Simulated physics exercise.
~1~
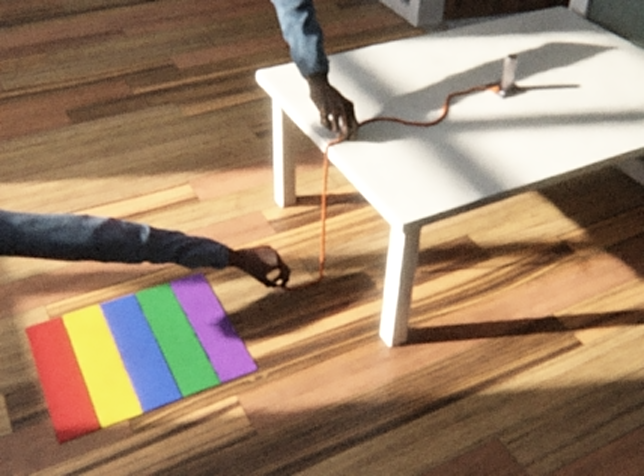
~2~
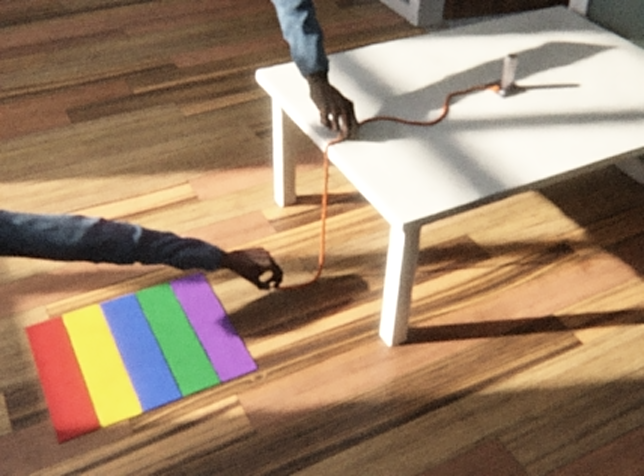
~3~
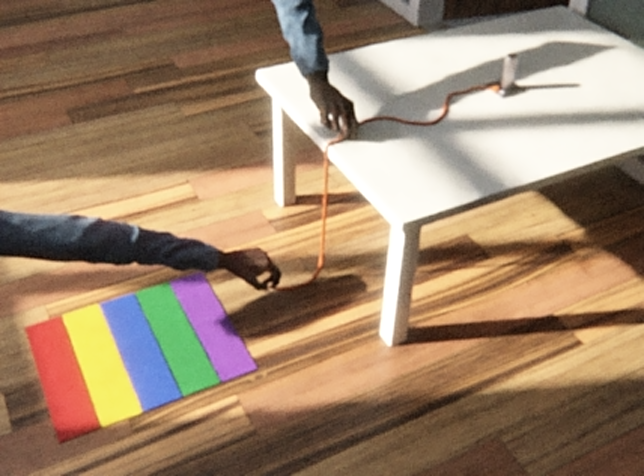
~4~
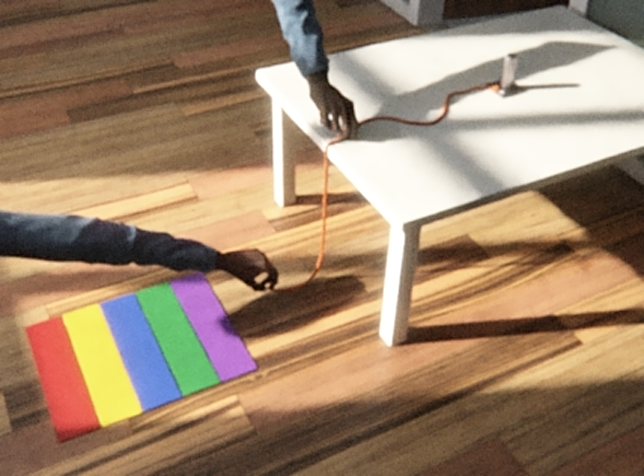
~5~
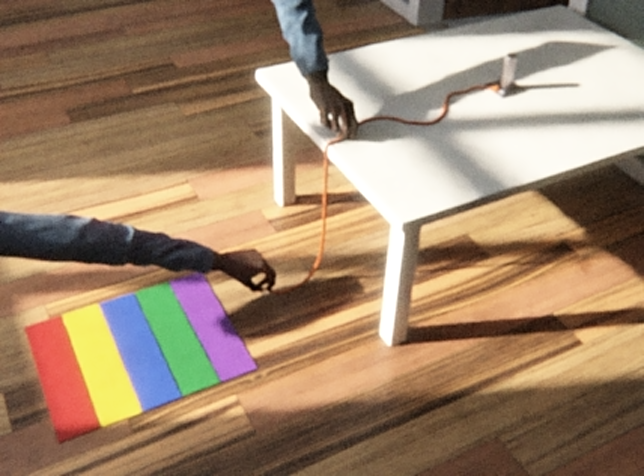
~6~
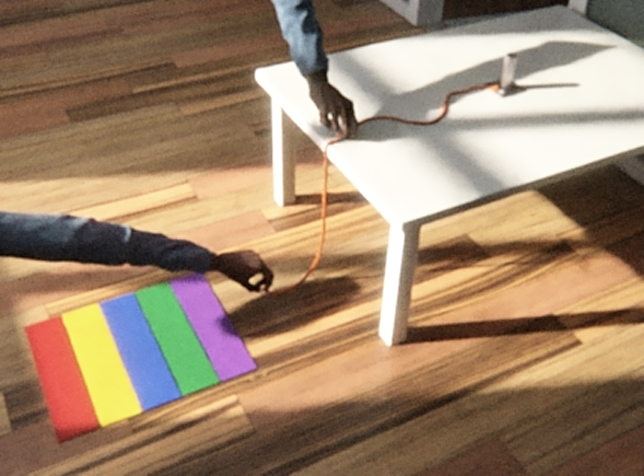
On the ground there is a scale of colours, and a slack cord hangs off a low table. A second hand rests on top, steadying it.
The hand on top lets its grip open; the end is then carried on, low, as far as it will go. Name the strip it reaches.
The blue strip.
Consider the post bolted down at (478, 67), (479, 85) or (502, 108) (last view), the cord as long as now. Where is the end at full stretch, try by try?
Going through the tries, you get (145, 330), then (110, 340), then (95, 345).
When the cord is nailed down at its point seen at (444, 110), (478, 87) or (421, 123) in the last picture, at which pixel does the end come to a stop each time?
First near (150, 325), then near (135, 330), then near (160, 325).
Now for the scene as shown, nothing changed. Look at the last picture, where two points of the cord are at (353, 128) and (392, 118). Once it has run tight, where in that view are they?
Point one: (327, 144); point two: (369, 130).
Soon after, end near (201, 309); over purple.
Then, end near (157, 324); over green.
At full stretch, end near (131, 333); over blue. The blue one.
